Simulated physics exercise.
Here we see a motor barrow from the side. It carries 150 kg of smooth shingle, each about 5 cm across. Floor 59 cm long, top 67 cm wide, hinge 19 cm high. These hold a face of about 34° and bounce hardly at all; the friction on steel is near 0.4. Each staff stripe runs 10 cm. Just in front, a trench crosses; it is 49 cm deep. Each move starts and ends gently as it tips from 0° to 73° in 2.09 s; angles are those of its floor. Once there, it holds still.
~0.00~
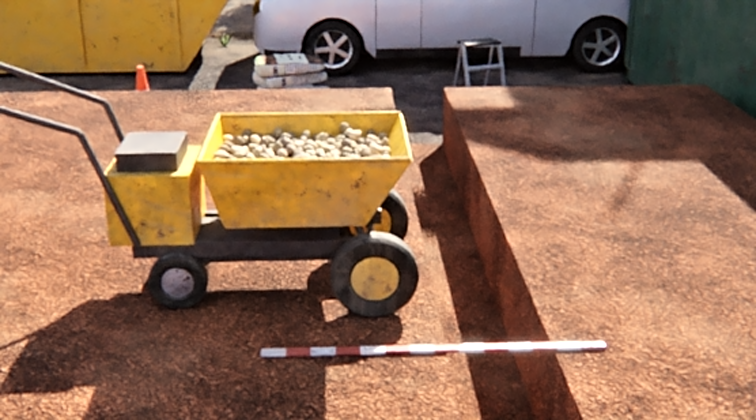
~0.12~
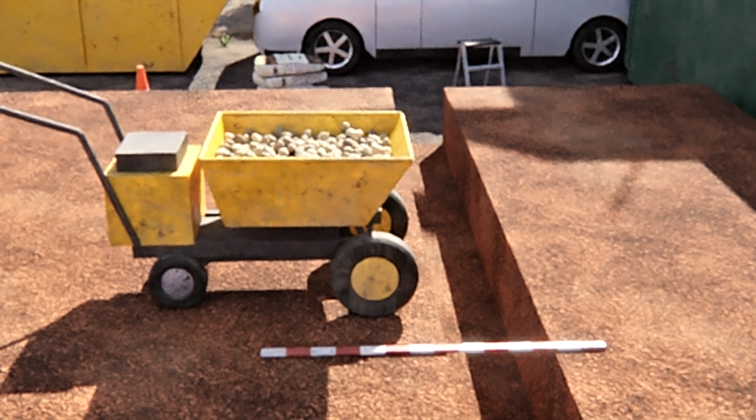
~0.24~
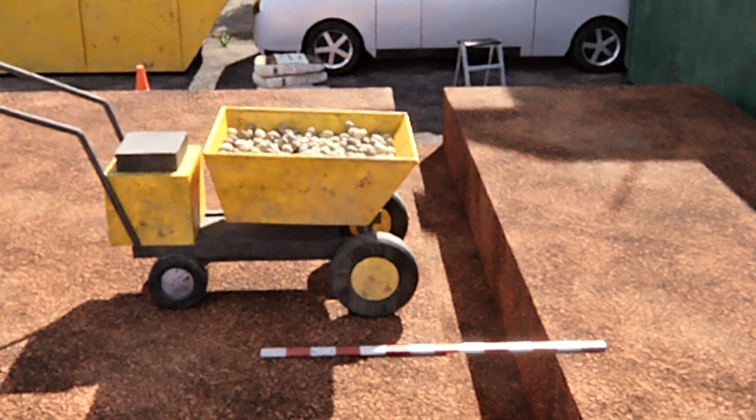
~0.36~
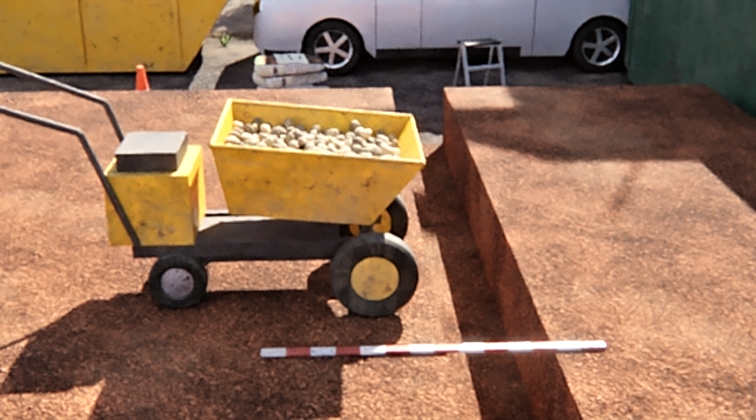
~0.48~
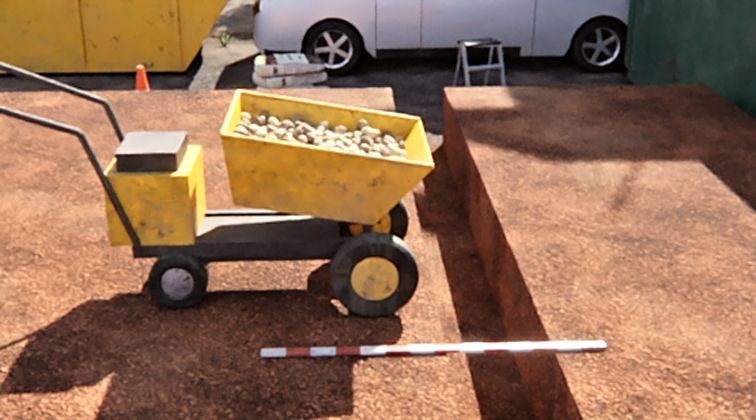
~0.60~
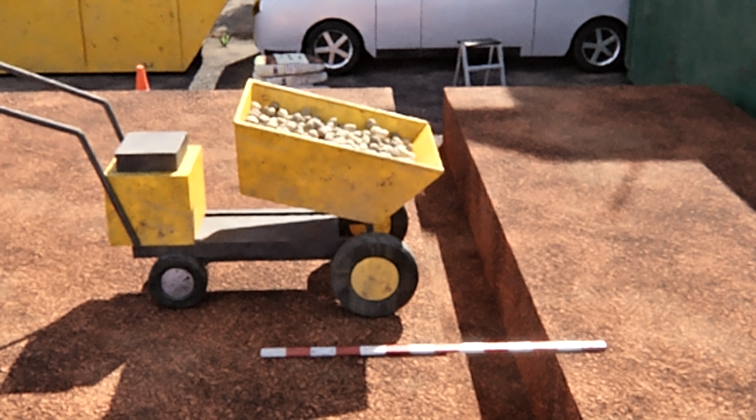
On reddish-brown ground beside a trench, a yellow motor barrow loaded with smooth stones slowly tilting its skip forward to the right.
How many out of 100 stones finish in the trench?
About 58 of them.
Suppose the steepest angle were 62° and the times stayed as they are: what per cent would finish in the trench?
Near 45 per cent then.
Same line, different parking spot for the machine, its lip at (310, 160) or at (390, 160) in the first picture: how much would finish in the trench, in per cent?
I'd expect close to 95 per cent at the first and 80 per cent at the second.
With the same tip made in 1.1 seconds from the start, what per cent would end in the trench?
It'd be some 45 per cent.
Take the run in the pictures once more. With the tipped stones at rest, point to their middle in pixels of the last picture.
At about pixel (512, 350) in the last view.
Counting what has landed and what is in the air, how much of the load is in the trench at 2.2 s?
Something like 25 in a hundred.
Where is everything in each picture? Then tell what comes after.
Lip at (411, 160), floor tilted 0°, highest stones at (308, 141), in the first frame.
Lip at (413, 160), floor tilted 1°, highest stones at (293, 142); the stones move at 0.1 m/s on average, in the second frame.
The skip is at 3°, its lip at (417, 161); the top of the load is at (279, 137); the stones move at 0.2 m/s on average, in the third frame.
The skip is at 6°, its lip at (424, 163); the top of the load is at (264, 133); the stones move at 0.3 m/s on average, in the fourth frame.
The skip is at 10°, its lip at (433, 167); the top of the load is at (265, 125); the stones move at 0.3 m/s on average, in the fifth frame.
Lip at (443, 172), floor tilted 15°, highest stones at (265, 115); the stones move at 0.4 m/s on average, in the sixth frame.
After 1.6 s the floor is at 62°; 96 % in the skip, 4 % in the trench; the foremost stones are at (524, 249).
After 2.2 s the floor is at 73°; 39 % in the skip, 24 % in the trench, 37 % past the trench; the foremost stones are at (662, 275).
After 2.5 s the floor is at 73°; 19 % in the skip, 36 % in the trench, 44 % past the trench; the foremost stones are at (710, 258).
After 4.5 s the floor is at 73°; 0 % in the skip, 58 % in the trench, 42 % past the trench; the foremost stones are at (736, 255).
